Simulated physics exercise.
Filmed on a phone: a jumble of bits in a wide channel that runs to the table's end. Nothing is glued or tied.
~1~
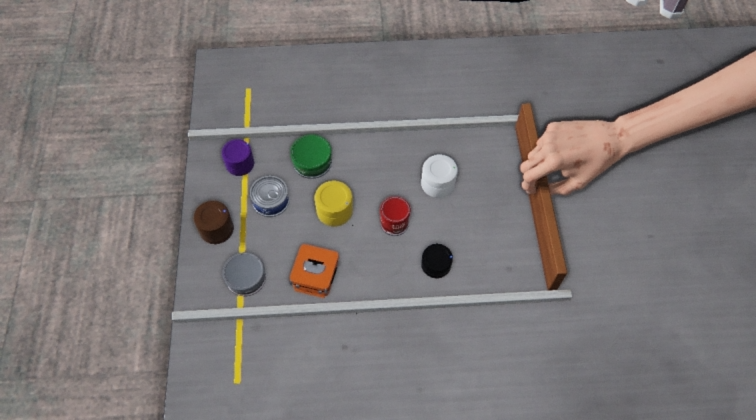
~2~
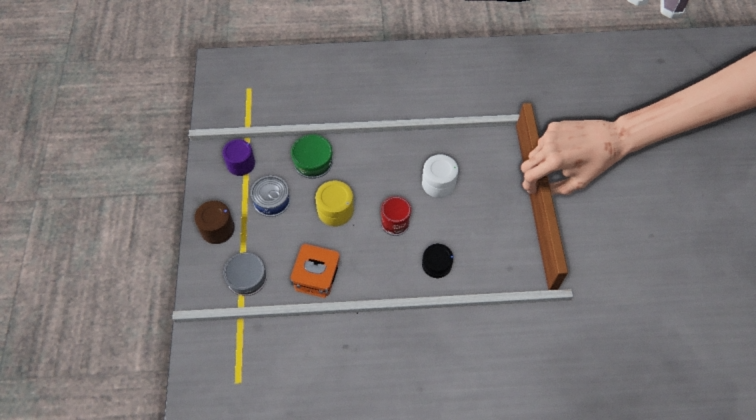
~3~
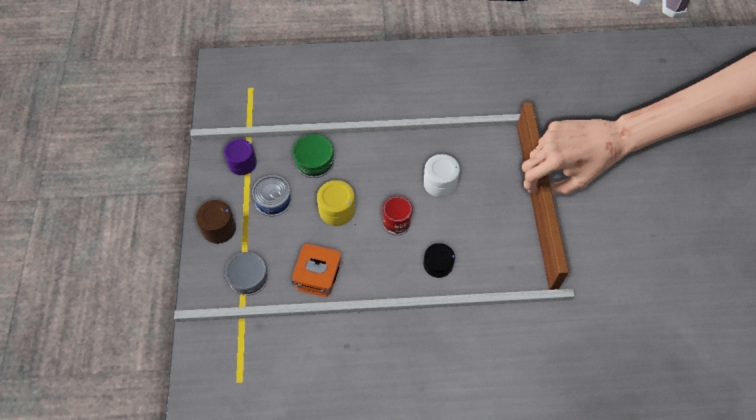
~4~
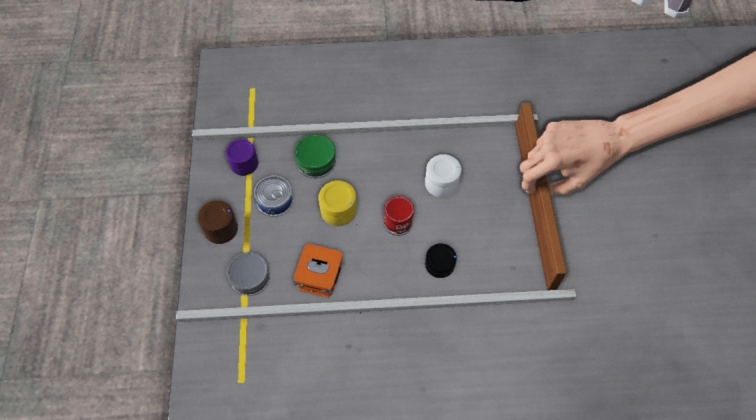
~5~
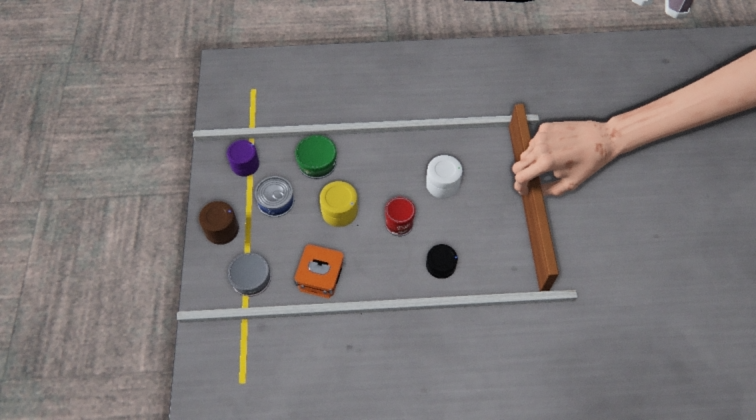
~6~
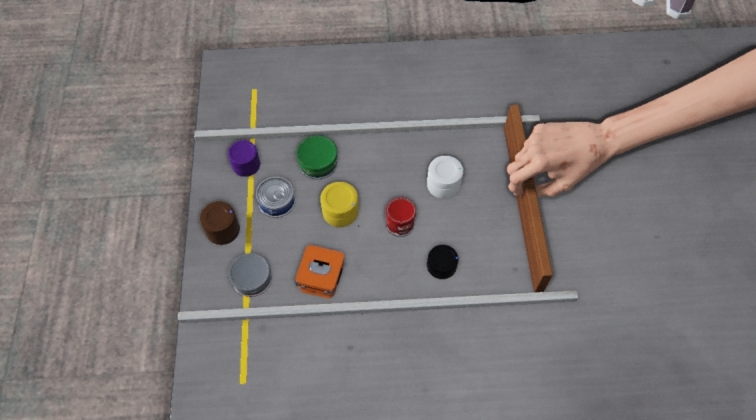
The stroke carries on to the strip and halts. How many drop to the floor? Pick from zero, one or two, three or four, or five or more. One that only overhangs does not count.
The number that fall off is one or two.
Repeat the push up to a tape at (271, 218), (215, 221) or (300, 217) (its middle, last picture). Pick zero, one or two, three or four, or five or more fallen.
For each place: No fall at all; at least five; zero.
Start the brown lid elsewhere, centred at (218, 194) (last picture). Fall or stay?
From there it falls.
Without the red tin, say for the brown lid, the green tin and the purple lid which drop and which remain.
The brown lid does not fall, the green tin does not fall, the purple lid is kept.
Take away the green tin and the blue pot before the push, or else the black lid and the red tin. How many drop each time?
First 1, then 0.
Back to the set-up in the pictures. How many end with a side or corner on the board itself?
4 of them.
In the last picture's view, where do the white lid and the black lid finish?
First (232, 185), then (231, 270).
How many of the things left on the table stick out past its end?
It comes to 4.
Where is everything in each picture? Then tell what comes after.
The first picture shows brown lid (214, 223); purple lid (238, 158); grey pot (245, 275); board (539, 193); tape (244, 219).
The second picture shows purple lid (239, 158); orange case (316, 271).
The third picture shows grey pot (247, 274); black lid (439, 261).
The fourth picture shows brown lid (218, 222); yellow lid (338, 203).
The fifth picture shows purple lid (243, 158); green tin (317, 157).
The sixth picture shows brown lid (220, 223); purple lid (244, 159); grey pot (251, 275); board (526, 195); tape (249, 219).
Soon after, none off yet; brown lid at rest near (220, 223); purple lid at rest near (244, 159); grey pot at rest near (251, 275).
After that, none off yet; brown lid at rest near (217, 224); purple lid moving near (235, 159); grey pot displaced about its own width near (200, 288).
In the end, the number that fall off is one or two; gone, grey pot.
